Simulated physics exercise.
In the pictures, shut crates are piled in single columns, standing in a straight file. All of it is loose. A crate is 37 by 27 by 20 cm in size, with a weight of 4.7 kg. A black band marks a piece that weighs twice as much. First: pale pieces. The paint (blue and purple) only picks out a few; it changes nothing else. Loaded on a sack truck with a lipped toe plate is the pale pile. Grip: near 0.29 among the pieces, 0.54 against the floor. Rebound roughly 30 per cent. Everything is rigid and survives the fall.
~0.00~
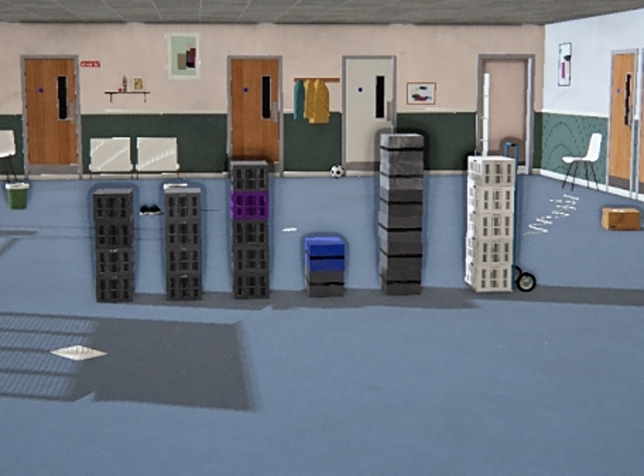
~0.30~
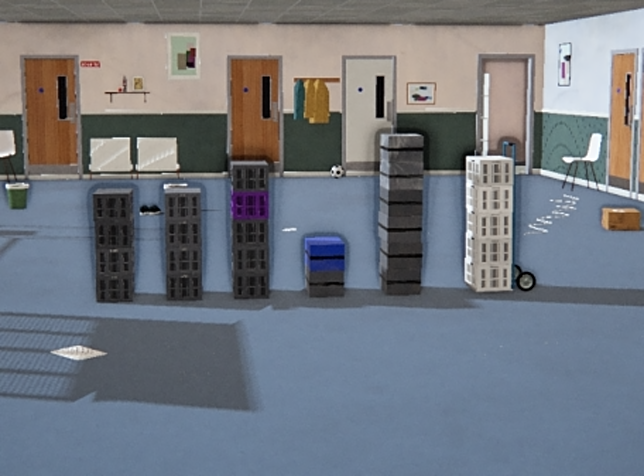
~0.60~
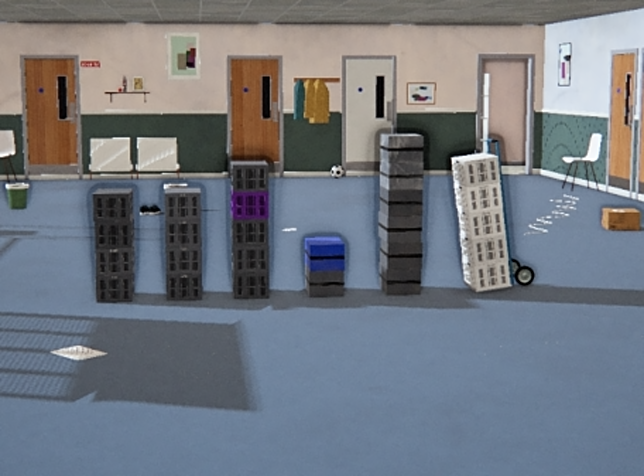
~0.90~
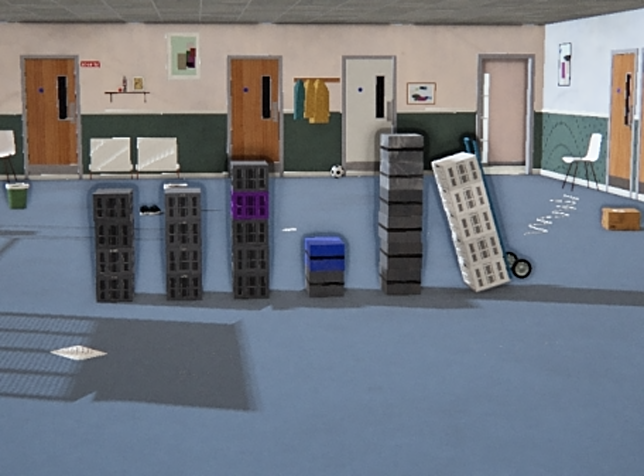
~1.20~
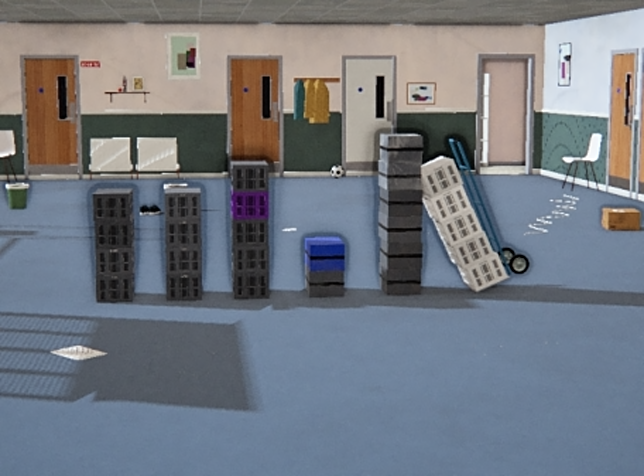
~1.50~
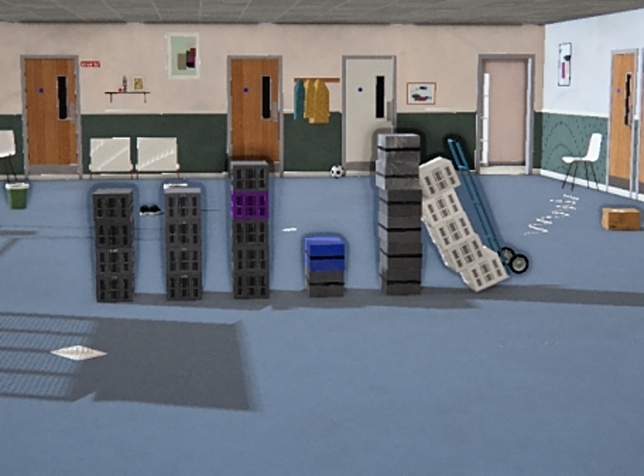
Pale crate stack on a hand truck tilting left against a tall dark stack, nudging its upper crates in a hall.
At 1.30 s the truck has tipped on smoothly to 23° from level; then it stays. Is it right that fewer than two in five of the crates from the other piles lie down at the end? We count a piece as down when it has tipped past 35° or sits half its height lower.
Yes, fewer than two in five.
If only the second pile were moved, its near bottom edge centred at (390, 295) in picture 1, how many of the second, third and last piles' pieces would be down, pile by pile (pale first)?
In that case second 0, third 0, last 0.
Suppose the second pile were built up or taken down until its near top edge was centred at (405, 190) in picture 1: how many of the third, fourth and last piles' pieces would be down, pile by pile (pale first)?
The tally would be third 0, then fourth 0, then last 0.
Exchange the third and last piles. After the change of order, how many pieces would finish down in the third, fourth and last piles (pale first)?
After the swap, the third pile would have 0 down, the fourth 0 and the last 0.
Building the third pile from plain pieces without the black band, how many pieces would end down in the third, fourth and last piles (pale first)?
Then the third pile would have 0 down, the fourth 0, and the last 0.
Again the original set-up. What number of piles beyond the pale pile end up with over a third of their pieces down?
0.
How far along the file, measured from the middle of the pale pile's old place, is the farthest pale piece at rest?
It ends around 40 cm away.
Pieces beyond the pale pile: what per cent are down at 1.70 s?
0 %.
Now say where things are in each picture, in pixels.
In the first picture (places mark the middle of the side facing us), truck frame (516, 175) 0° forward; blue crate (328, 258); purple crate (251, 206); the rest undisturbed.
The second picture shows truck frame (514, 174) 1° forward; purple crate (251, 206).
The third picture shows truck frame (500, 171) 8° forward, top of the pale pile leaning 8°; purple crate (251, 206); the rest undisturbed.
The fourth picture shows truck frame (482, 169) 17° forward, top of the pale pile leaning 17°; purple crate (251, 206); the rest undisturbed.
The fifth picture shows truck frame (469, 169) 23° forward, top of the pale pile leaning 24°; purple crate (251, 206); the rest undisturbed.
The sixth picture shows truck frame (468, 169) 23° forward, top of the pale pile leaning 25°; purple crate (251, 206); blue crate (328, 258); 2 disturbed, none down.
After 1.70 s, 0 of the pale pile down; none of the 21 other crates down, 2 disturbed.
At rest (2.3 s), 0 of the pale pile down; none of the 21 other crates down, 2 disturbed; purple crate unmoved; blue crate unmoved. That is 0 per cent. As the last picture would show them, middles, purple crate near (250, 203), blue crate near (325, 254).
